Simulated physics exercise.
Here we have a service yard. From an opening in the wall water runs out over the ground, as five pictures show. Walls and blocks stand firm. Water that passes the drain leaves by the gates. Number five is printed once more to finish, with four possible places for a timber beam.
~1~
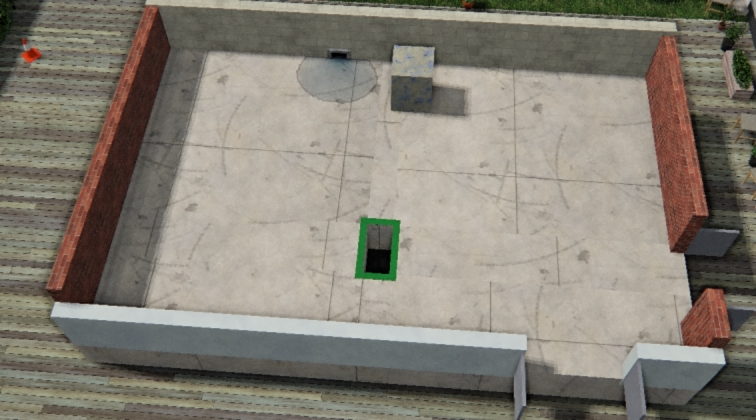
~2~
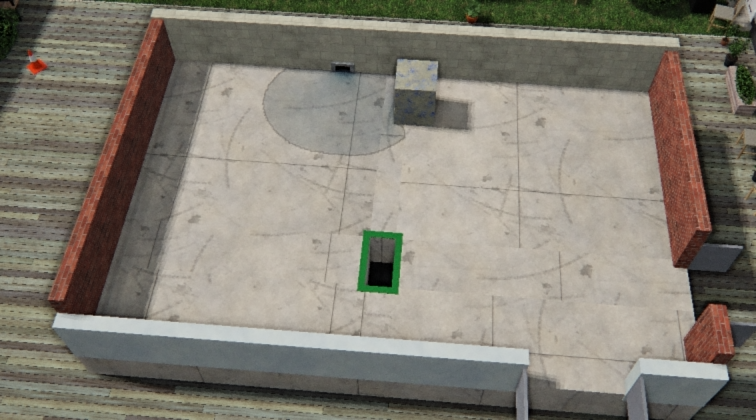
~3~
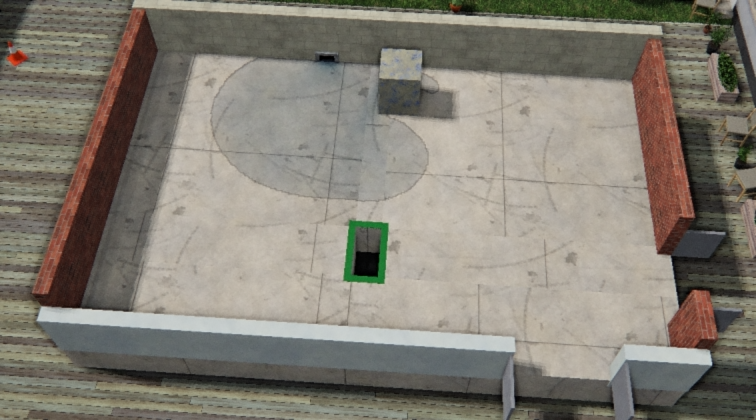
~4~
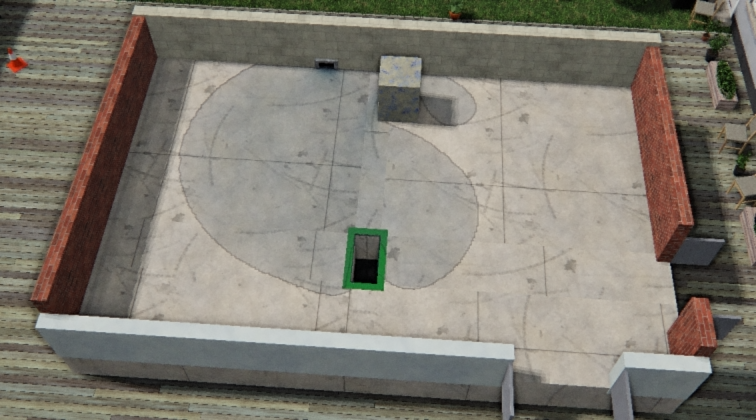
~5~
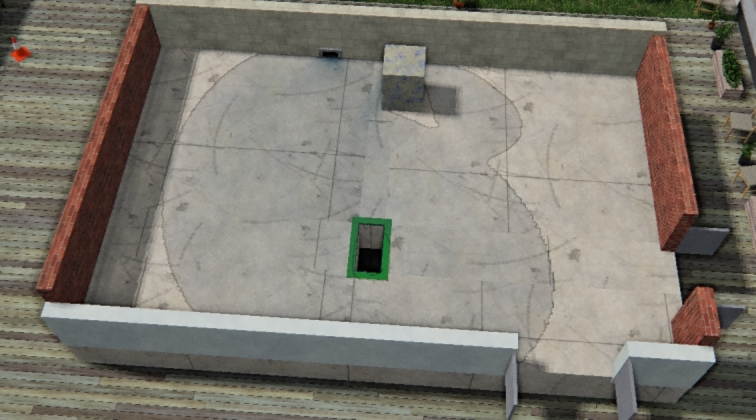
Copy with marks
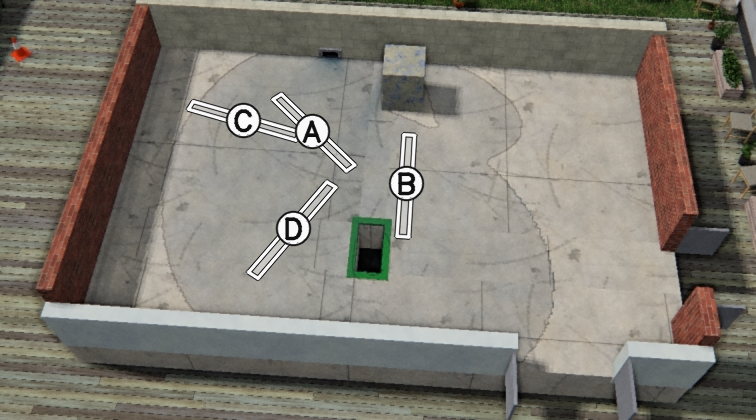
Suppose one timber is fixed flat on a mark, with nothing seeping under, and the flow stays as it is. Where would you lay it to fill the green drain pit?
Position B does it best.
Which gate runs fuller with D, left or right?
More leaves on the left.
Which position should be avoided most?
It is A.
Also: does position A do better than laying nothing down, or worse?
Worse.
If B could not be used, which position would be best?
Position C.
On the marked copy, A from (277, 96) to (350, 167); B from (402, 236) to (409, 134); C from (190, 105) to (298, 136); D from (253, 275) to (331, 184).
Choosing A, about 14 % of the stream runs into the green drain pit, about 85 % out by the gates.
Choosing B, about 43 % of the stream runs into the green drain pit, about 56 % out by the gates.
Choosing C, about 28 % of the stream runs into the green drain pit, about 70 % out by the gates.
Choosing D, about 21 % of the stream runs into the green drain pit, about 78 % out by the gates.
